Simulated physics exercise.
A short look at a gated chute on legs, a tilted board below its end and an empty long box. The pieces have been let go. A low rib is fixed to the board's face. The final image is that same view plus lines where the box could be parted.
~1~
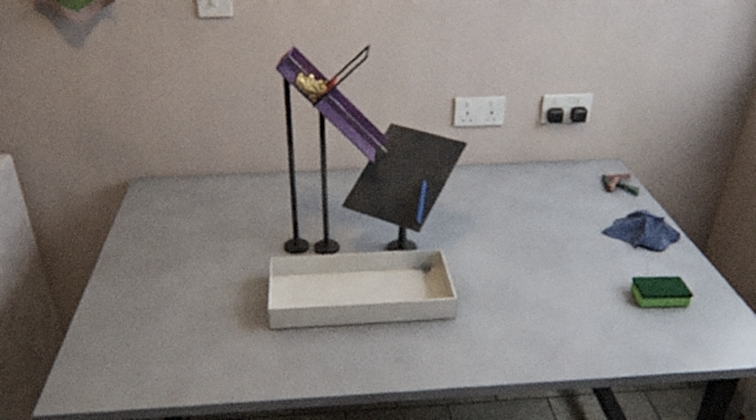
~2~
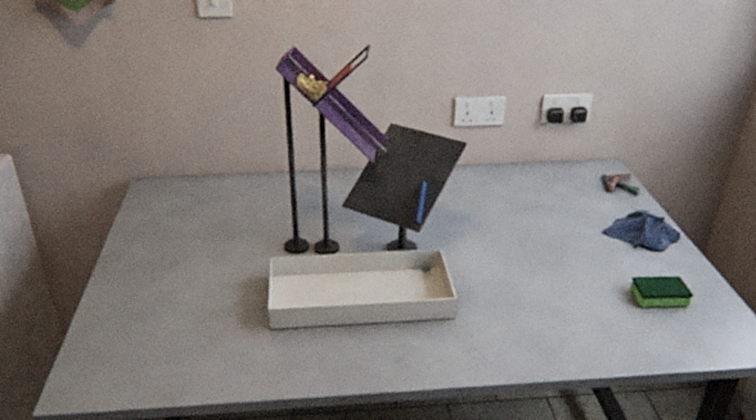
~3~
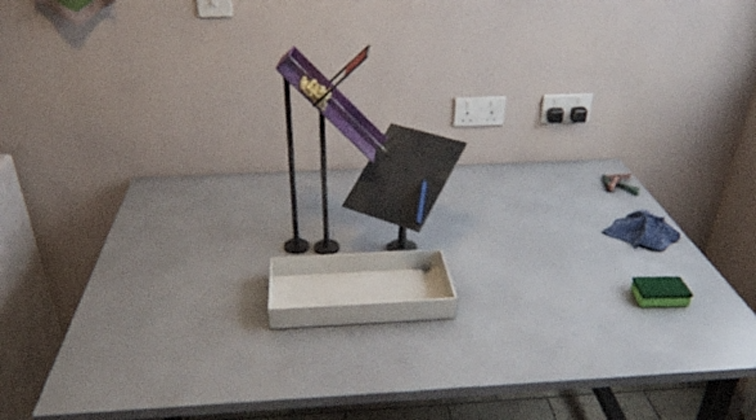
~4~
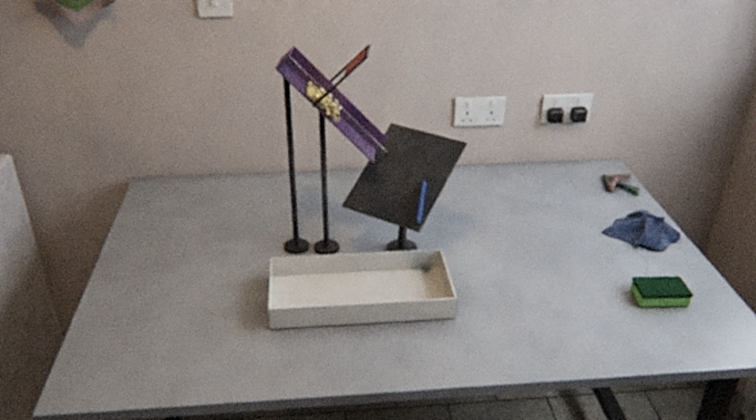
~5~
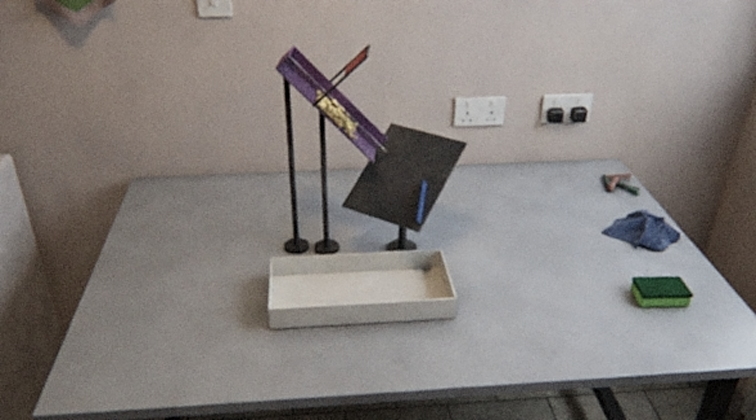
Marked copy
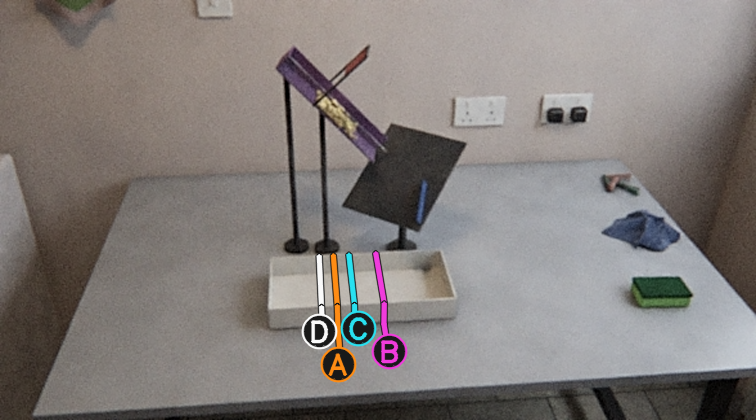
Grey table with a purple chute, tilted black board and empty white box, small yellowish pieces sliding rightward down the chute.
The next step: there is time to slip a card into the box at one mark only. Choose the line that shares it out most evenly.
It is B.
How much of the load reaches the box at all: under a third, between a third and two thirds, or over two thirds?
About that: Over two thirds.
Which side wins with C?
The right side.
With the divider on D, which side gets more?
More lands on the right.
On the marked copy, line A crosses the front rim at (337, 305); line B crosses the front rim at (384, 302); line C crosses the front rim at (354, 304); line D crosses the front rim at (321, 306).
Choosing A, of what is caught, a stray few on the left of the divider, nearly all on the right.
Choosing B, of what is caught, about a quarter on the left of the divider, about two thirds on the right.
Choosing C, of what is caught, a small part on the left of the divider, most on the right.
Choosing D, of what is caught, a stray few on the left of the divider, nearly all on the right.
